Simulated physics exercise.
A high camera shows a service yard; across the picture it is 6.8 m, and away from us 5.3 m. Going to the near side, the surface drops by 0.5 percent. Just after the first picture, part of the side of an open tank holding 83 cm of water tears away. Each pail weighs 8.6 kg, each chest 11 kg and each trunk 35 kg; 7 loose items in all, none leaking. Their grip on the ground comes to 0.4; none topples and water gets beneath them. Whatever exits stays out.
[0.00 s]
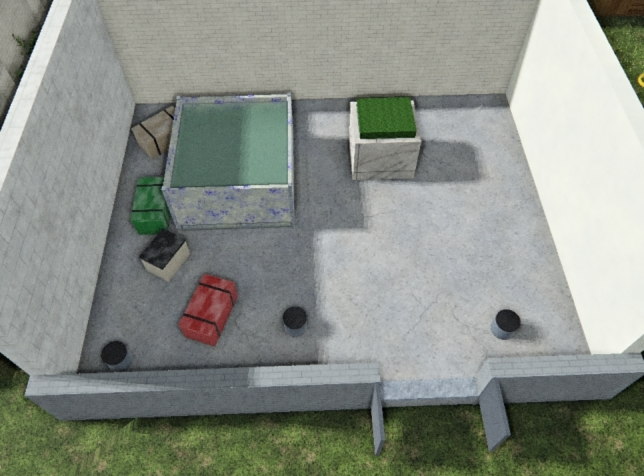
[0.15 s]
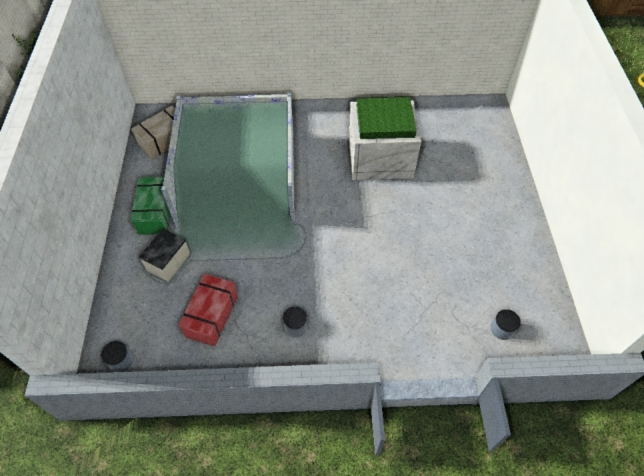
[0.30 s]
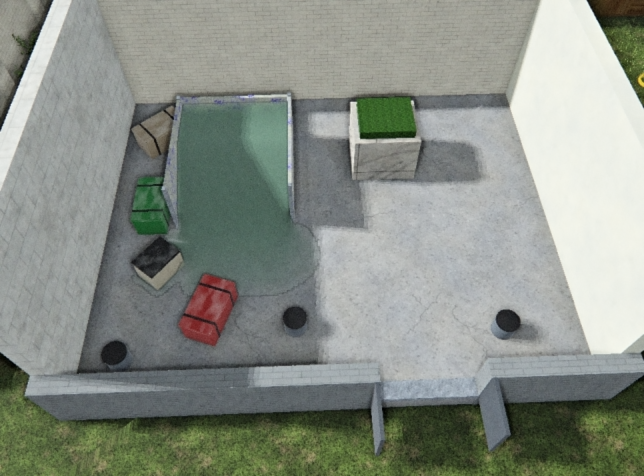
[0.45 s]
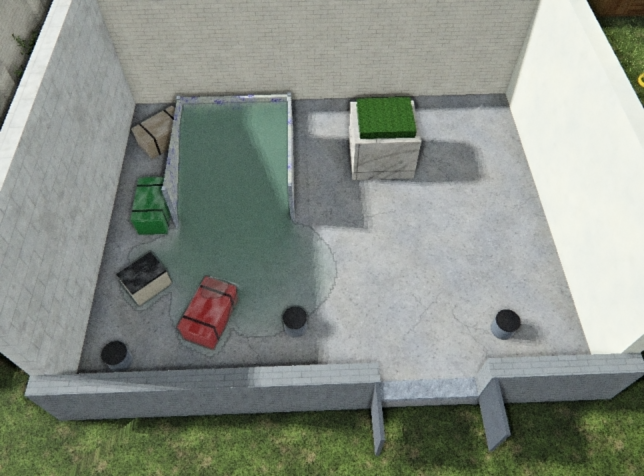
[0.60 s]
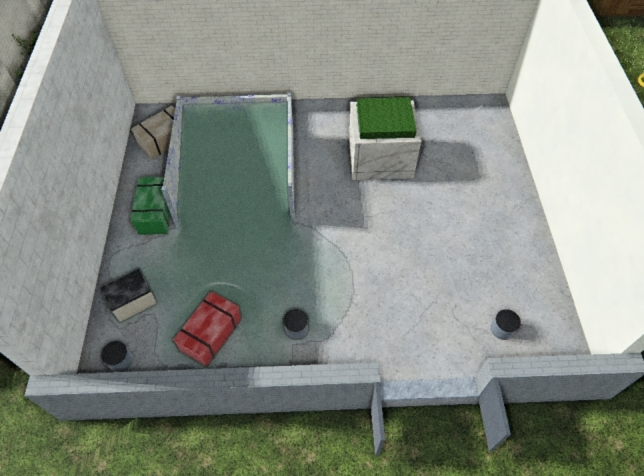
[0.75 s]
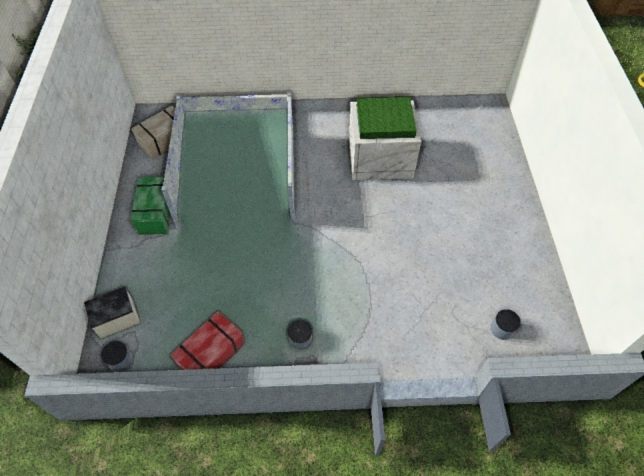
Greenish water poured out of the near side of a tank in a walled yard and spread across the ground, pushing a black-topped box to the left, then shifting the red trunk toward the front wall.
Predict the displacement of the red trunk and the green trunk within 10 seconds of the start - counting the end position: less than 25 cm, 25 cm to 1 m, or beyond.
As for distance, the red trunk ends up well away and the green trunk ends up well away.
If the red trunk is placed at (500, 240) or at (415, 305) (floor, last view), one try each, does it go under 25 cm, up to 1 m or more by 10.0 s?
Taken in turn, it is carried a long way and then is carried a long way.
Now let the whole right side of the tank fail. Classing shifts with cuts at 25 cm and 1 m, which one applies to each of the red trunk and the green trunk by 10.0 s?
With that failure, the red trunk keeps its spot, and the green trunk keeps its spot.
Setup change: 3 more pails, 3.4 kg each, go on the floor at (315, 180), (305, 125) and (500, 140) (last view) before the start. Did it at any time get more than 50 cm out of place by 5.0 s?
So that's within the threshold, within the threshold and beyond the threshold, in that sequence.
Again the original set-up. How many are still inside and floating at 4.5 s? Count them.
I'd say 3 of them.
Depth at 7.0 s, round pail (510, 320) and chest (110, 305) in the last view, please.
I'd estimate 11 cm for the first and 7 cm for the second.
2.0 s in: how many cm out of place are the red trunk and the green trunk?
About 100 and 0 cm by then.
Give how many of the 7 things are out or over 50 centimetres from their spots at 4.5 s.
By my reckoning, 6.
After 2.0 s the red trunk is near (251, 346), 1.0 m from its start, afloat; the green trunk is near (150, 198), 0.0 m from its start, aground; 0 of 7 are out; 3 afloat.
After 4.5 s the red trunk is near (461, 343), 3.3 m from its start, aground; the green trunk is near (164, 118), 1.6 m from its start, afloat; 0 of 7 are out; 3 afloat.
After 7.0 s the red trunk is near (482, 333), 3.6 m from its start, aground; the green trunk is near (206, 108), 2.0 m from its start, aground; 0 of 7 are out; 2 afloat.
After 10.0 s the red trunk is near (471, 332), 3.4 m from its start, aground; the green trunk is near (256, 101), 2.6 m from its start, afloat; 0 of 7 are out; 3 afloat.
